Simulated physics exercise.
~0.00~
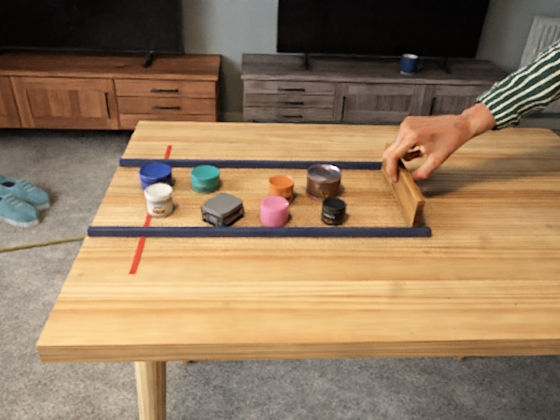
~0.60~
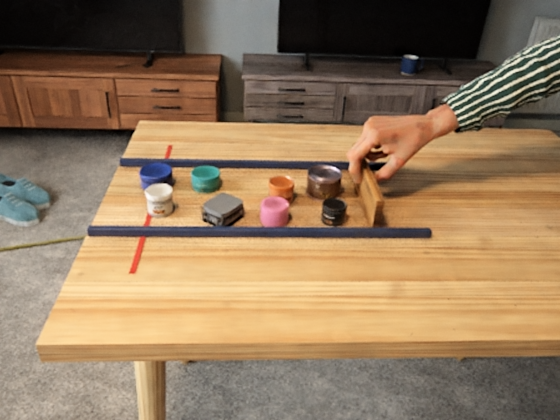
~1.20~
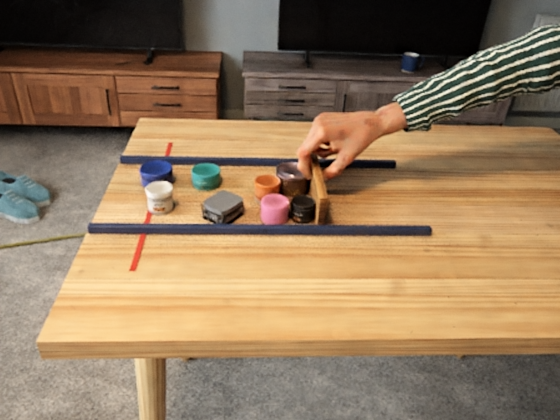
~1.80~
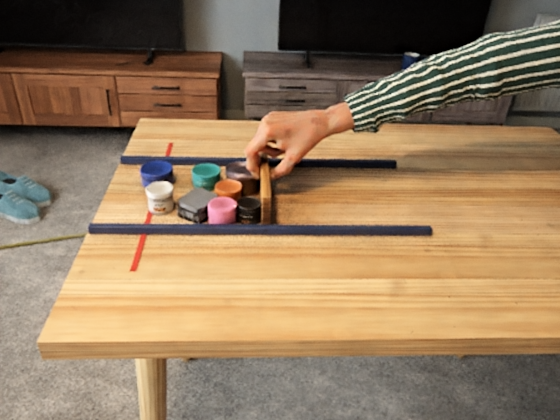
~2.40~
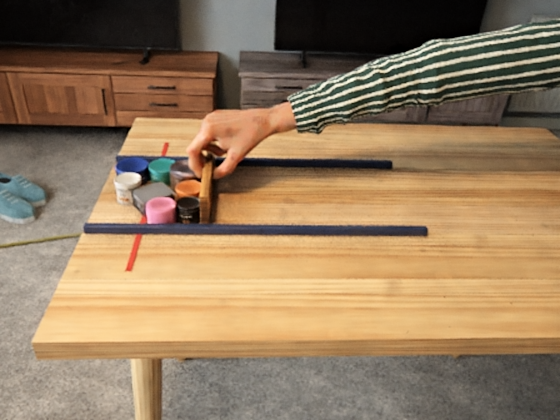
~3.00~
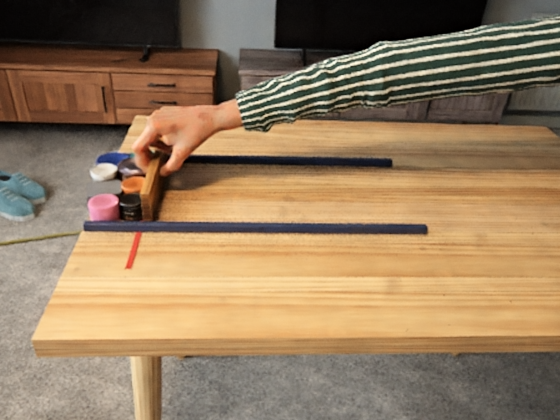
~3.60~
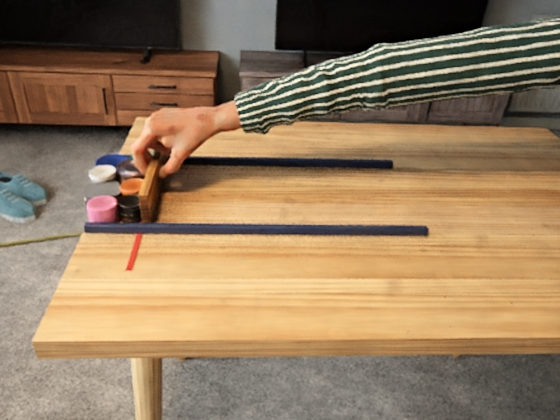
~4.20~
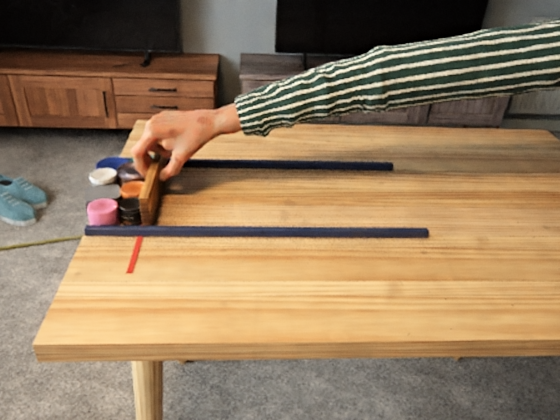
A hand in a striped sleeve slid an upright wooden board left between two dark blue strips, gathering small colourful pots and tubs into a bunch, and stopped near the red tape with several pots crowded by the table's left edge.
